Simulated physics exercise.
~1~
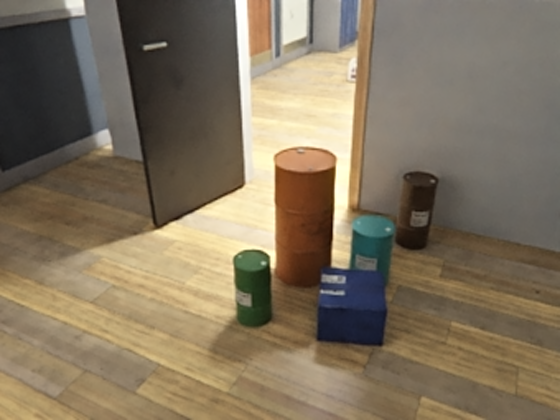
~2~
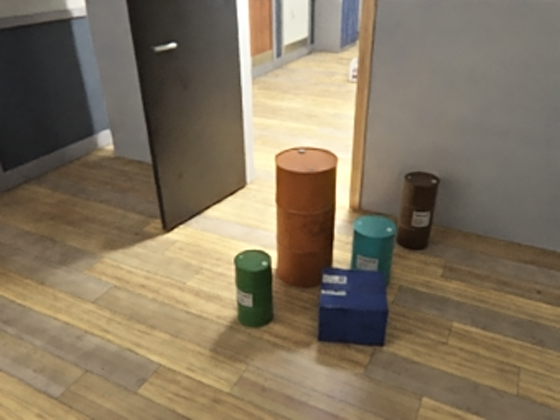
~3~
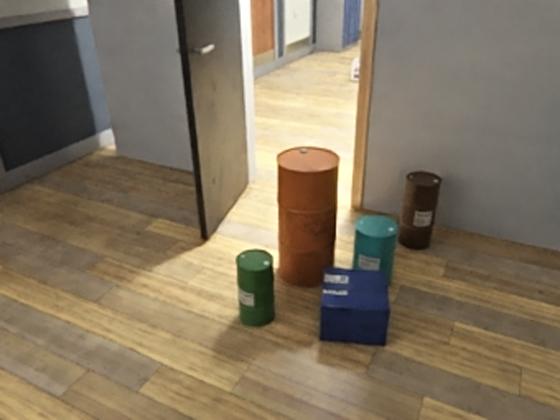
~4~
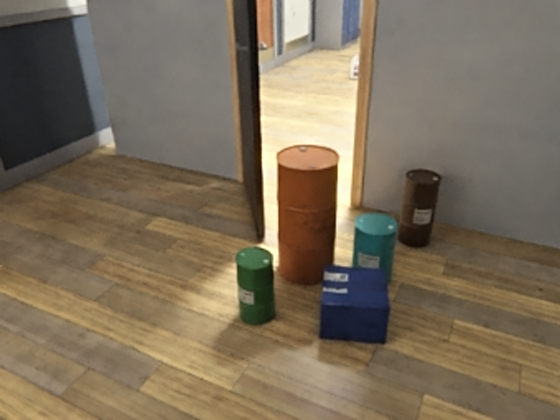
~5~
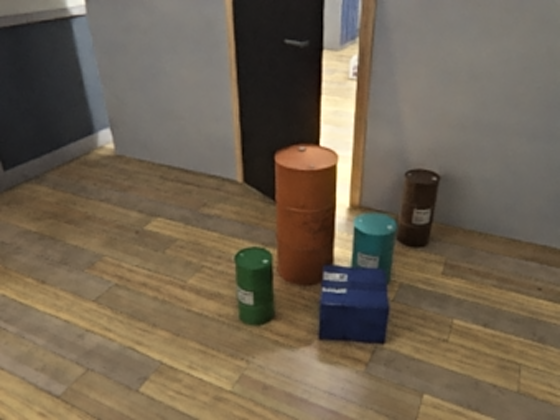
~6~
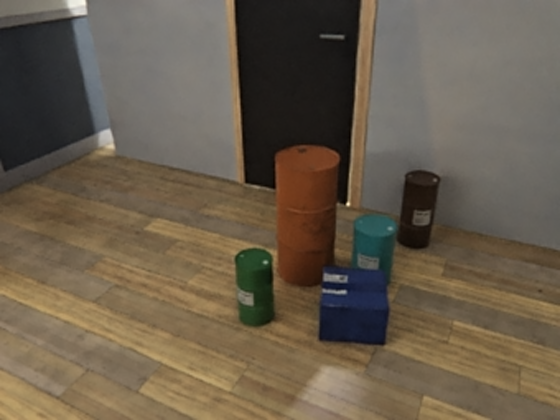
A room with a wood-plank floor and grey walls is seen from above, through a slightly swaying view. A dark door stands wide open at the left of a lit doorway, with a tall orange drum in front of the opening. A small green canister stands to the drum's left, a turquoise one and a blue parcel to its right, and a brown drum by the wall. The door swings toward the doorway, turns edge-on, then passes behind the orange drum without disturbing anything. It ends shut in its frame, the floor dimmer and every object still in place.
